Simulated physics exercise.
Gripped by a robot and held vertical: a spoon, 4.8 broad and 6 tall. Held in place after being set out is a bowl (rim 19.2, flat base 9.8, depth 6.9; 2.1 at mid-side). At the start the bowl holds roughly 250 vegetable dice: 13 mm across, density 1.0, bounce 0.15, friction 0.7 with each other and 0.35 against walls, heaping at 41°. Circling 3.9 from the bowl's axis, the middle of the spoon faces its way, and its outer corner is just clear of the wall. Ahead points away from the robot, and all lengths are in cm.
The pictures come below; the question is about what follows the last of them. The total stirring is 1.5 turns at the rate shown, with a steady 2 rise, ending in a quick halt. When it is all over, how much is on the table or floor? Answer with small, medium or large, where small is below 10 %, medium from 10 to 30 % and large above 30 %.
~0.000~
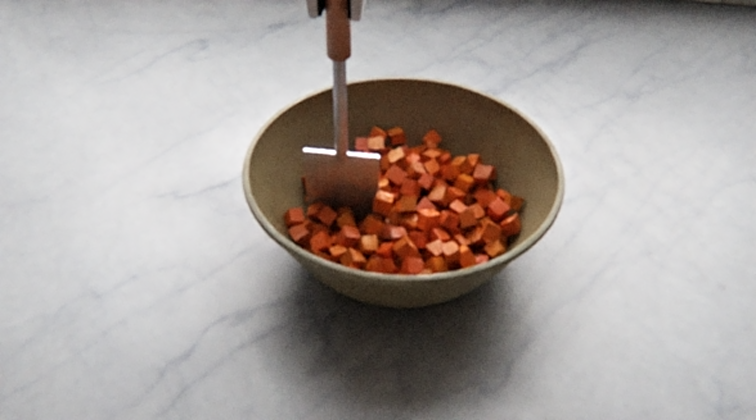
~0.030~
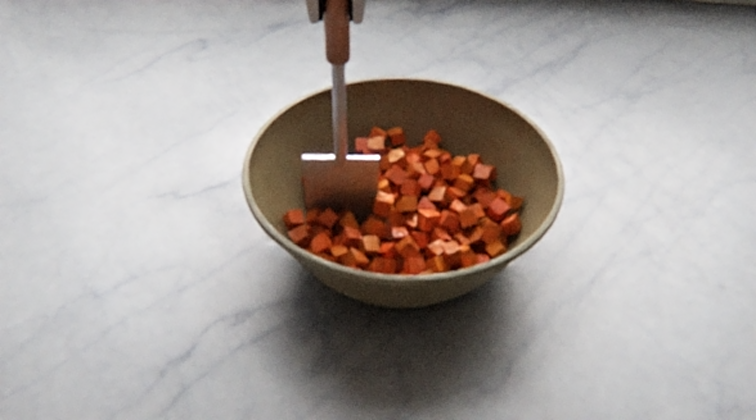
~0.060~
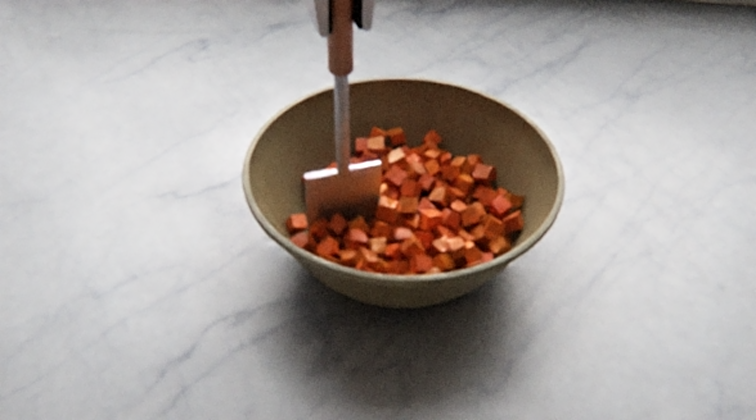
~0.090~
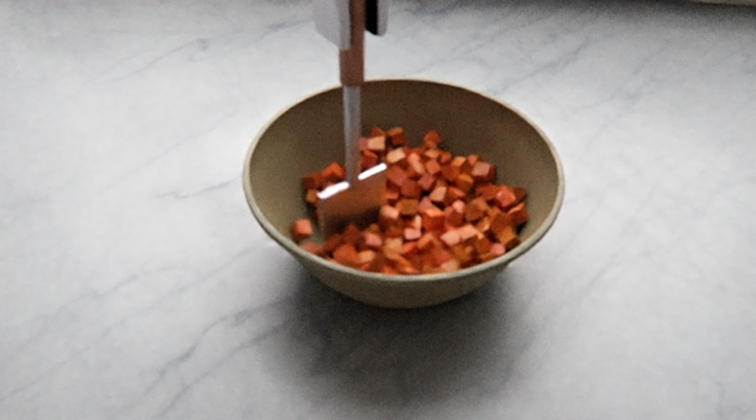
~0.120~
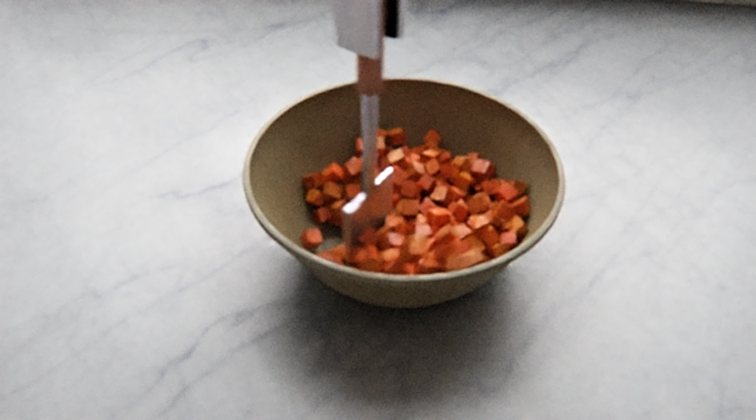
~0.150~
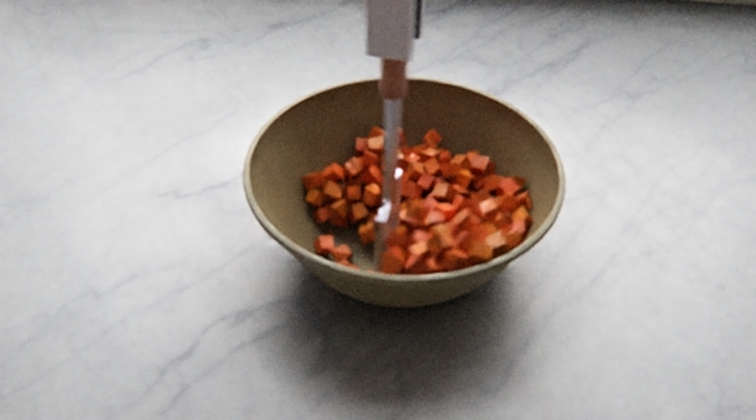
It is medium.
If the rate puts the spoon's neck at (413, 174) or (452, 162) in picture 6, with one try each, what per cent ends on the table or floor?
First try: About 25 %; second try: About 45 %.
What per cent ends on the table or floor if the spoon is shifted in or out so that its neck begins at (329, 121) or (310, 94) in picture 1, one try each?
Close to 30 and 0 in a hundred.
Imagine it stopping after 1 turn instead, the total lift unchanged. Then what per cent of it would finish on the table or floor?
That would give some 20 percent.
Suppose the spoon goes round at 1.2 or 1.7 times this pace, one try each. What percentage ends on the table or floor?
Some 25 and 50 per cent.
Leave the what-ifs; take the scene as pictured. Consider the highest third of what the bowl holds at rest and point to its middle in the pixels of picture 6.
In the final view it lies around (464, 197).
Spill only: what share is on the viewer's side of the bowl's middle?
Near 50 in a hundred.
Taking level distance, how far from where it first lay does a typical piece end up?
Roughly 10 cm.
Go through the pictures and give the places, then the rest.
The spoon neck at (341, 134), 0° round; upper third of the load around (412, 204), from x 295 to 515, top at y 135; 254 in the bowl, in the first frame.
The spoon neck at (340, 138), 7° round; upper third of the load around (412, 211), from x 295 to 515, top at y 135, in the second frame.
The spoon neck at (343, 150), 26° round; upper third of the load around (413, 218), from x 295 to 515, top at y 135, in the third frame.
The spoon neck at (353, 161), 45° round; upper third of the load around (418, 235), from x 300 to 520, top at y 135, in the fourth frame.
The spoon neck at (370, 170), 65° round; upper third of the load around (431, 236), from x 310 to 520, top at y 135, in the fifth frame.
The spoon neck at (391, 174), 84° round; upper third of the load around (445, 236), from x 315 to 525, top at y 135; 254 in the bowl, in the sixth frame.
After 0.42 s, 261° round, highest piece 9 above the table; 235 in the bowl, 11 on the table or floor, 8 in flight or on the tool.
After 0.70 s, 78° round, highest piece 9 above the table; 214 in the bowl, 33 on the table or floor, 7 in flight or on the tool.
After 1.03 s, 180° round, highest piece 8 above the table; 203 in the bowl, 51 on the table or floor.
After 1.73 s, 180° round, highest piece 8 above the table; 203 in the bowl, 51 on the table or floor.
In the end, 203 in the bowl, 51 on the table or floor. That is 20 % on the table or floor.
